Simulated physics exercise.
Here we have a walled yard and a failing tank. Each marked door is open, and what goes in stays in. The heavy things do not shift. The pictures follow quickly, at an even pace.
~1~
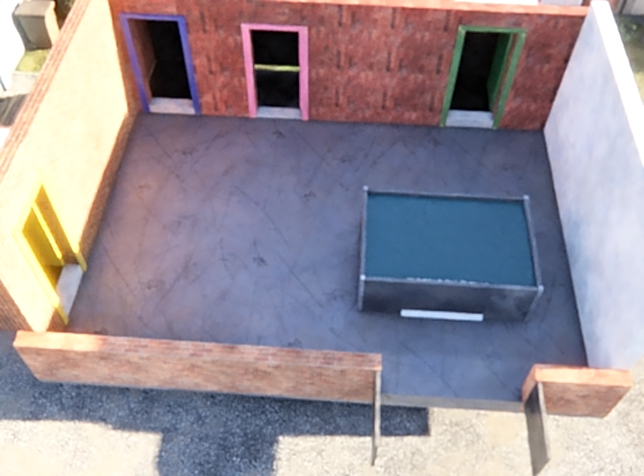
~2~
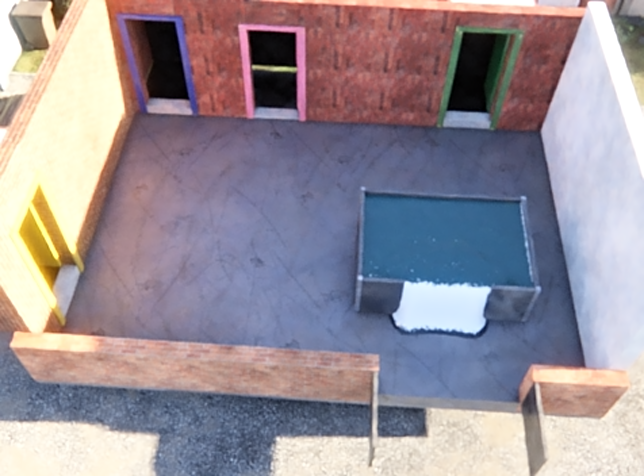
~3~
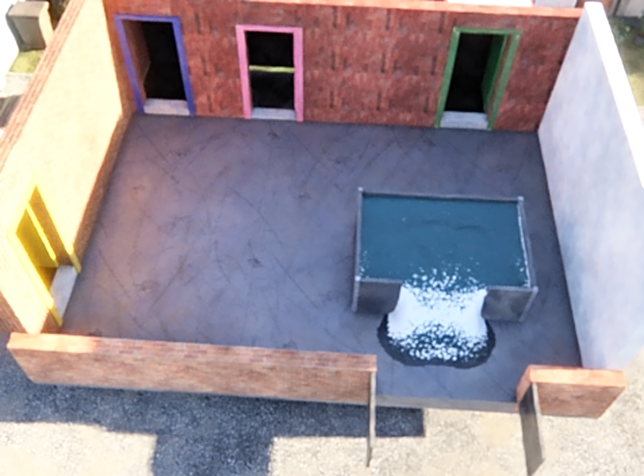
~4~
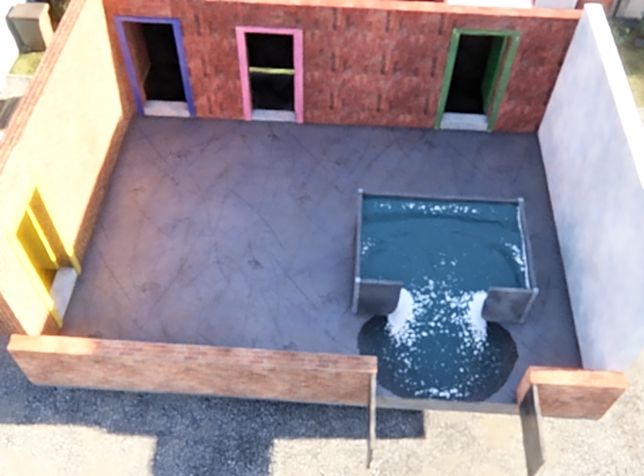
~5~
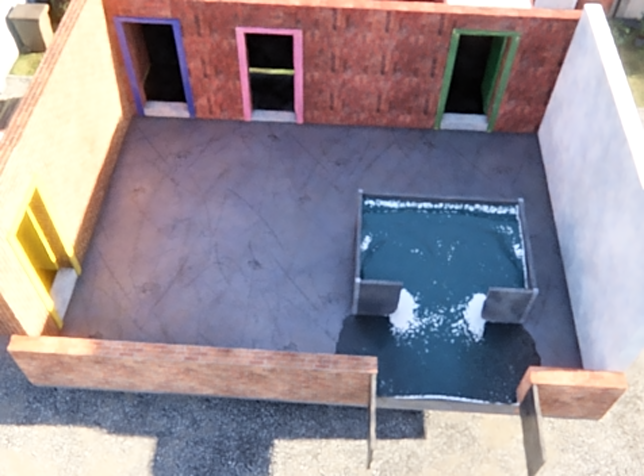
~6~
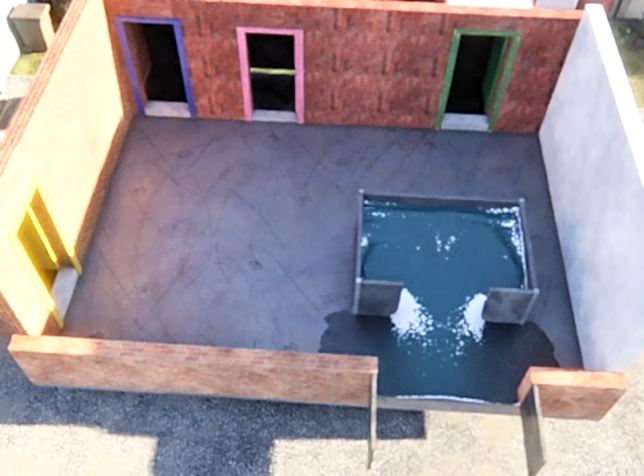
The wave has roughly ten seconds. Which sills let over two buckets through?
One by one: The green door admits no more than that; the blue door admits no more than that; the pink door admits no more than that; the yellow door admits no more than that.
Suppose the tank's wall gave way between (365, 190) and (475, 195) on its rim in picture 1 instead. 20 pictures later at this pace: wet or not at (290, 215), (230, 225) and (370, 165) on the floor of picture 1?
One after the other: Dry, no water, awash.
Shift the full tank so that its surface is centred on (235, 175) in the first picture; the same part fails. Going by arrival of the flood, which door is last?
It is the door marked green.
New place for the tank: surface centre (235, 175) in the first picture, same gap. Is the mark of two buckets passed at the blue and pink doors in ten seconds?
One by one: The blue door lets more in; the pink door keeps below it.
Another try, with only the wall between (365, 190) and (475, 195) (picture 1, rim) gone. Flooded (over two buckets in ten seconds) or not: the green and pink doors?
The green door goes over, the pink door is over.
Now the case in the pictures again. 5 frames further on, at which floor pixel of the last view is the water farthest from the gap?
Around (205, 371).
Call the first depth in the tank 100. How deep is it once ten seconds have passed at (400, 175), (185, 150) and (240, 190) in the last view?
In that order: 0, 0 and 0 per cent.
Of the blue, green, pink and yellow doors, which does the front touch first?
It is the one in yellow.
A moment on, water covers 10 % of the floor; the green door not reached, the blue door not reached, the pink door not reached, the yellow door not reached.
Next, water covers 20 % of the floor; the green door not reached, the blue door not reached, the pink door not reached, the yellow door not reached.
Then, water covers 25 % of the floor; the green door not reached, the blue door not reached, the pink door not reached, the yellow door wet at the sill, nothing in.
Later, water covers 30 % of the floor; the green door not reached, the blue door not reached, the pink door not reached, the yellow door wet at the sill, nothing in.
In the end, water covers 30 % of the floor; the green door wet at the sill, nothing in, the blue door not reached, the pink door not reached, the yellow door wet at the sill, nothing in.
